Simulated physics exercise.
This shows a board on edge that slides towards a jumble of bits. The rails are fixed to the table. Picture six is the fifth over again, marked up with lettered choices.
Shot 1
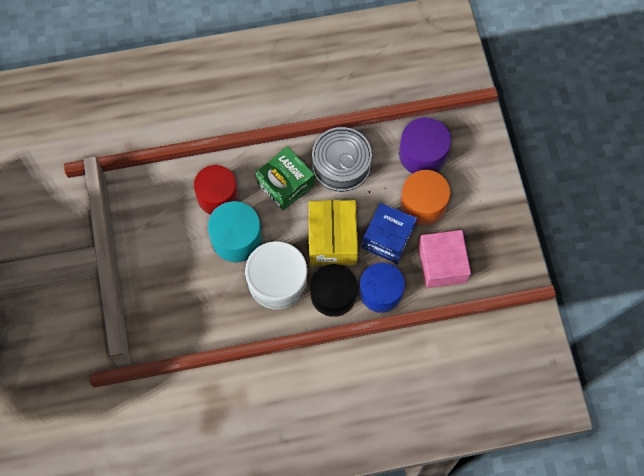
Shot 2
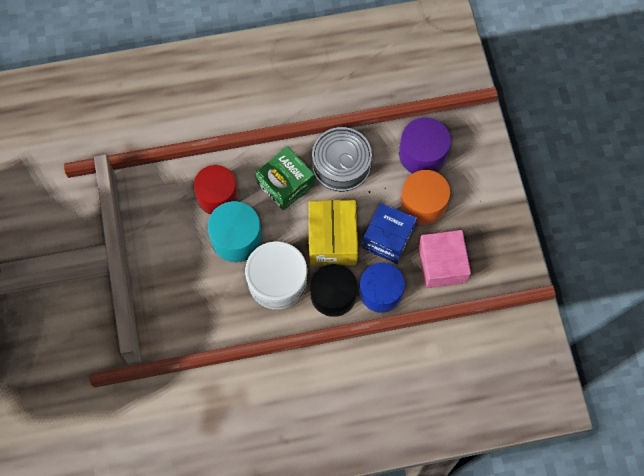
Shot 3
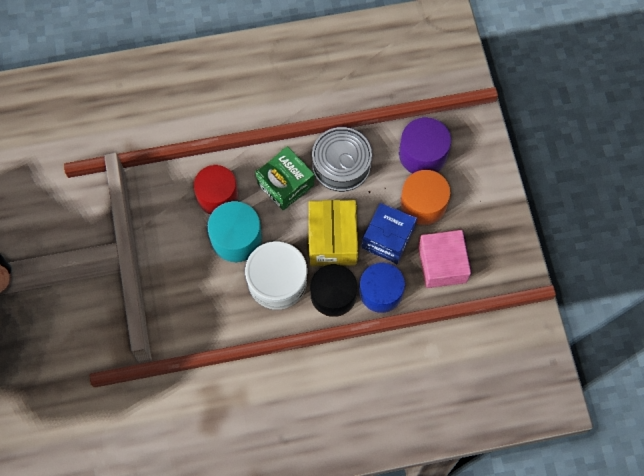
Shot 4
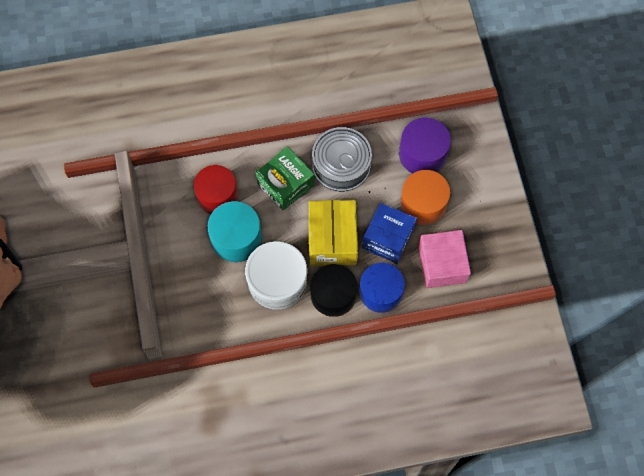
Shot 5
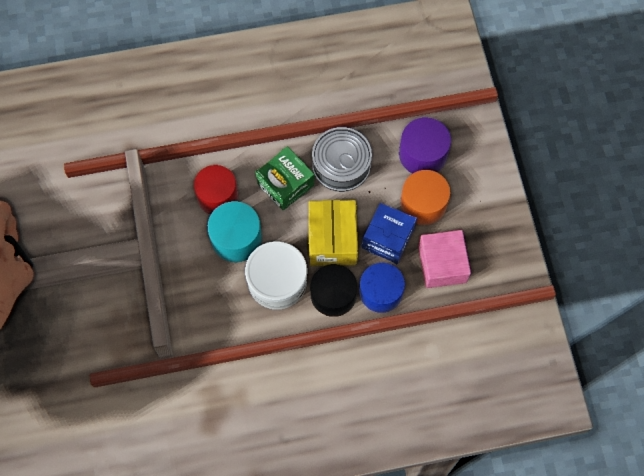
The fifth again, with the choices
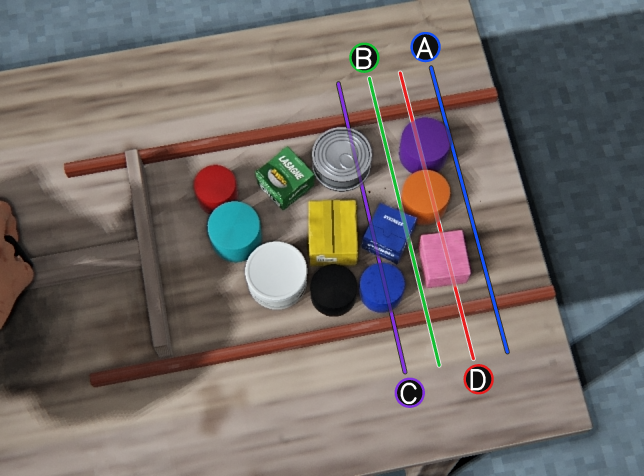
In the video, a hand appears at the left as a wooden board on edge slides slowly right between two reddish rails on a wooden surface, while a cluster of colourful pots, boxes and tins stays still.
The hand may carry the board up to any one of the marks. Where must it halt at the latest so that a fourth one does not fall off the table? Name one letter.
Up to line B.
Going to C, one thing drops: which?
The purple pot.
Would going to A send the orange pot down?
By then, yes.
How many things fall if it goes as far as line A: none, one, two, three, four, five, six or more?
By then, six or more.
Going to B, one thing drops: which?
The purple pot goes over.
On the marked copy, A at (467, 202); B at (403, 214); C at (370, 220); D at (435, 208).
Taking B. A third of the way, board (238, 227); grey tin (347, 158); red pot (258, 181).
Two thirds of the way, board (330, 210); purple pot (485, 134); orange pot (468, 178).
When it is over, board (400, 198); purple pot over the edge; orange pot (520, 173); one fallen.
As for the rest, A drops eight; C is within the limit but short; D drops five.
